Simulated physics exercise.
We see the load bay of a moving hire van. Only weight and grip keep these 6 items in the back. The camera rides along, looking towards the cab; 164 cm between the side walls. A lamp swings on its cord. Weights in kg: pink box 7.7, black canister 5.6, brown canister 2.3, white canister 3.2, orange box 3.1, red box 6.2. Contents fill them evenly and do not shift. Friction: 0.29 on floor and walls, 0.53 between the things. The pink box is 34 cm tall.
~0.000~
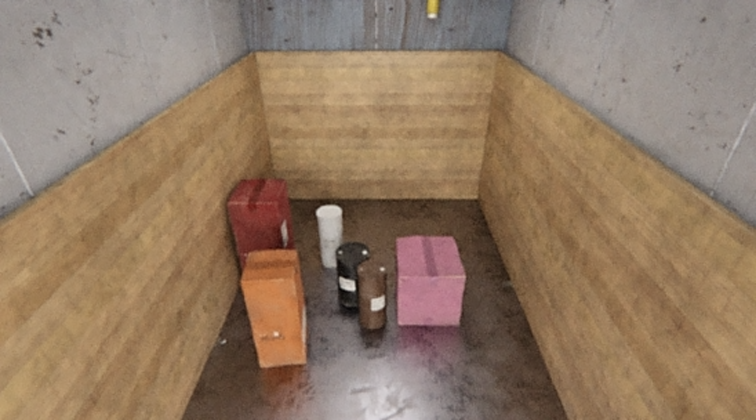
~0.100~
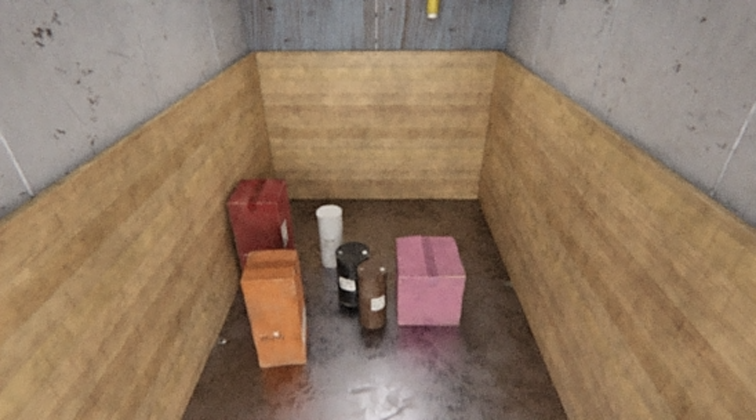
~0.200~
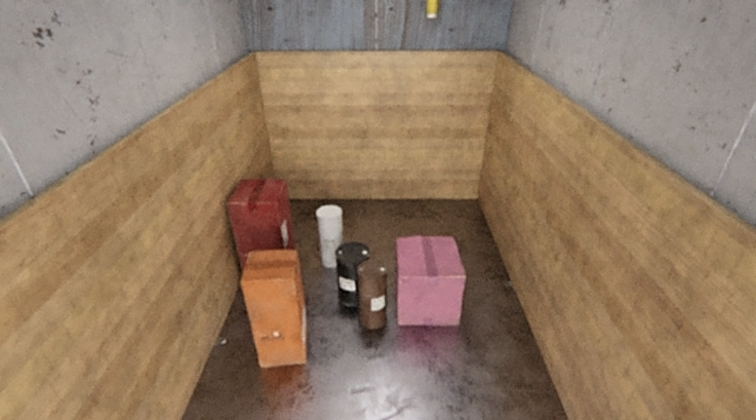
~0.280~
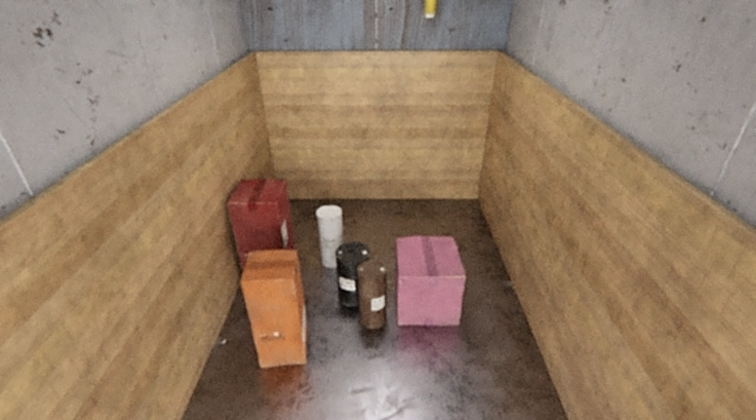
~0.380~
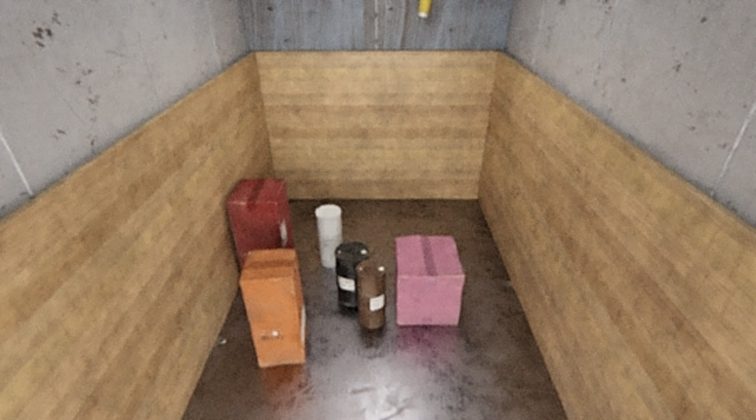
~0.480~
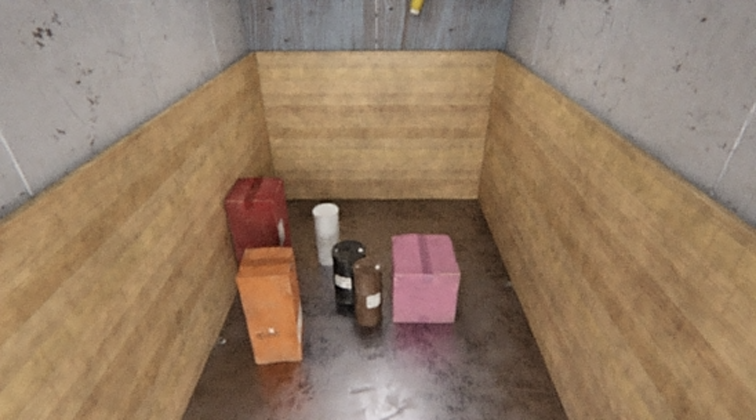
In the load bay of a hire van, a red box, an orange box, a pink box and white, black and brown canisters stand on the dark floor, all still at first. A yellow lamp overhead then swings to the left, and lastly the boxes and canisters shift very slightly left together.
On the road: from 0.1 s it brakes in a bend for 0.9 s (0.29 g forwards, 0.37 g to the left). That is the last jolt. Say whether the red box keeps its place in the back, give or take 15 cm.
The red box keeps its place.
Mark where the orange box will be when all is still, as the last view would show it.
At about (239, 277).
After 0.68 s, push 0.29 g forwards, 0.37 g left; red box moved 4 cm near (262, 230); orange box moved 13 cm; black canister moved 13 cm.
After 0.78 s, push 0.26 g forwards, 0.33 g left; red box moved 4 cm near (262, 230); brown canister moved 21 cm; orange box moved 21 cm.
After 0.88 s, push 0.14 g forwards, 0.18 g left; red box moved 4 cm near (262, 230); brown canister moved 29 cm; orange box moved 30 cm.
After 1.08 s, no push; red box moved 4 cm near (262, 230); brown canister moved 43 cm; white canister moved 43 cm.
In the end (1.6 s), not toppled but over 15 cm from the start, pink box, black canister, brown canister, white canister and orange box; the last one under 15 cm from the start. In the last view, red box near (262, 230).
